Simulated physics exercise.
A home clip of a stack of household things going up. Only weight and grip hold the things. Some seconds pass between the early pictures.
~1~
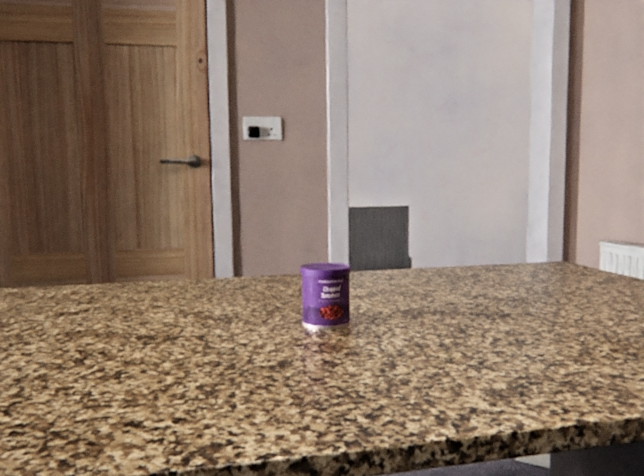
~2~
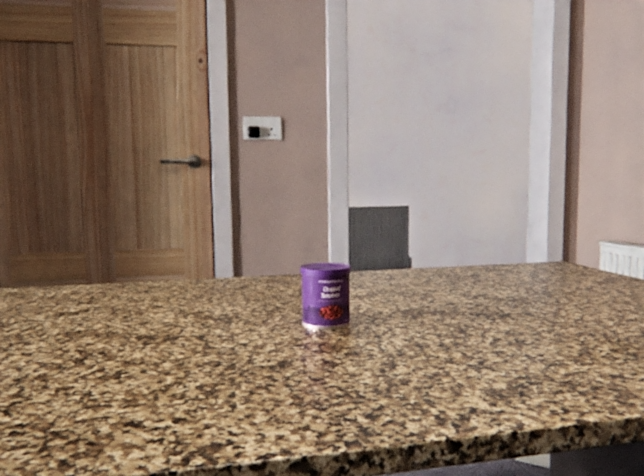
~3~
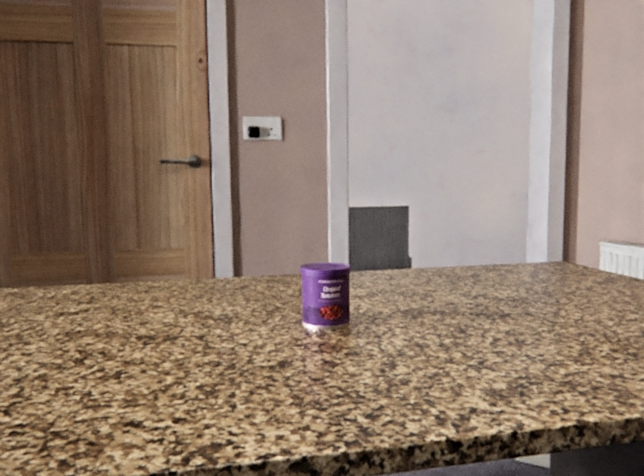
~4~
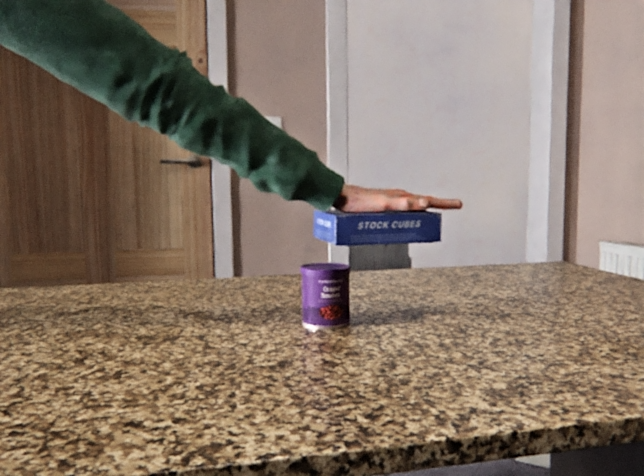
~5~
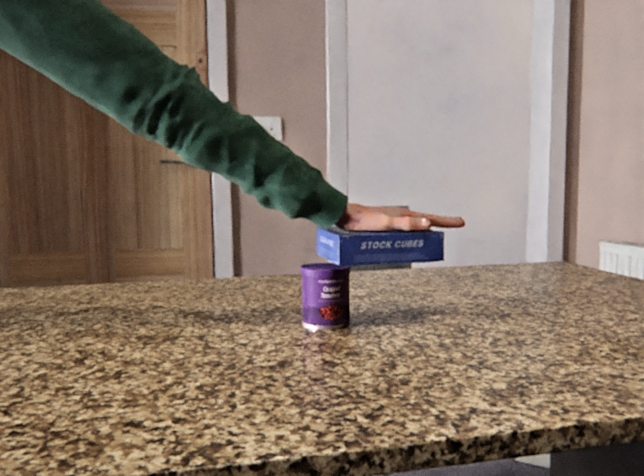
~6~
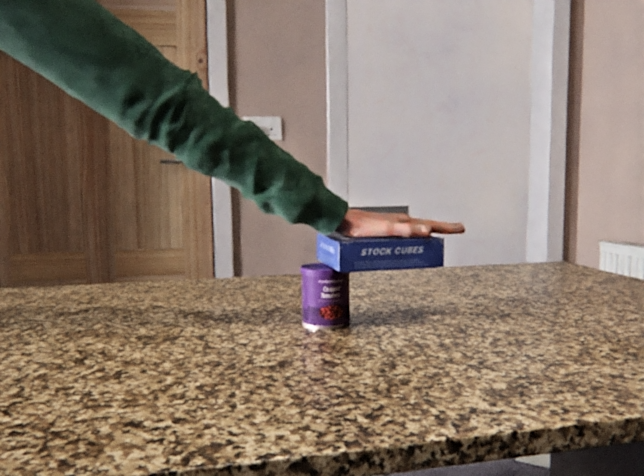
On a speckled stone countertop in a room with a wooden door, a small purple tin stands alone and nothing moves at first. Then a green-sleeved arm is in view from the left, its hand flat on a blue stock cubes packet above the tin, and lowers it onto the tin's top, jutting out to the right.
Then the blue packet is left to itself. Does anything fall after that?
Outcome: The pile comes apart.
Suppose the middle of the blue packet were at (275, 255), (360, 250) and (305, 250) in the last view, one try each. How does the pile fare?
First try: It gives way; second try: It loses its balance; third try: It holds.
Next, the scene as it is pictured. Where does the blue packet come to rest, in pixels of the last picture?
Near (376, 274).
Then, 0.20 s later than the last frame, blue packet now fallen.
Then, 0.80 s later than the last frame, nothing new.
Then, 2.20 s later than the last frame, blue packet resting near (376, 274).
When it is over, fallen, blue packet; purple tin as before. End places, in pixels of the last picture, blue packet near (376, 274). The pile gives way.
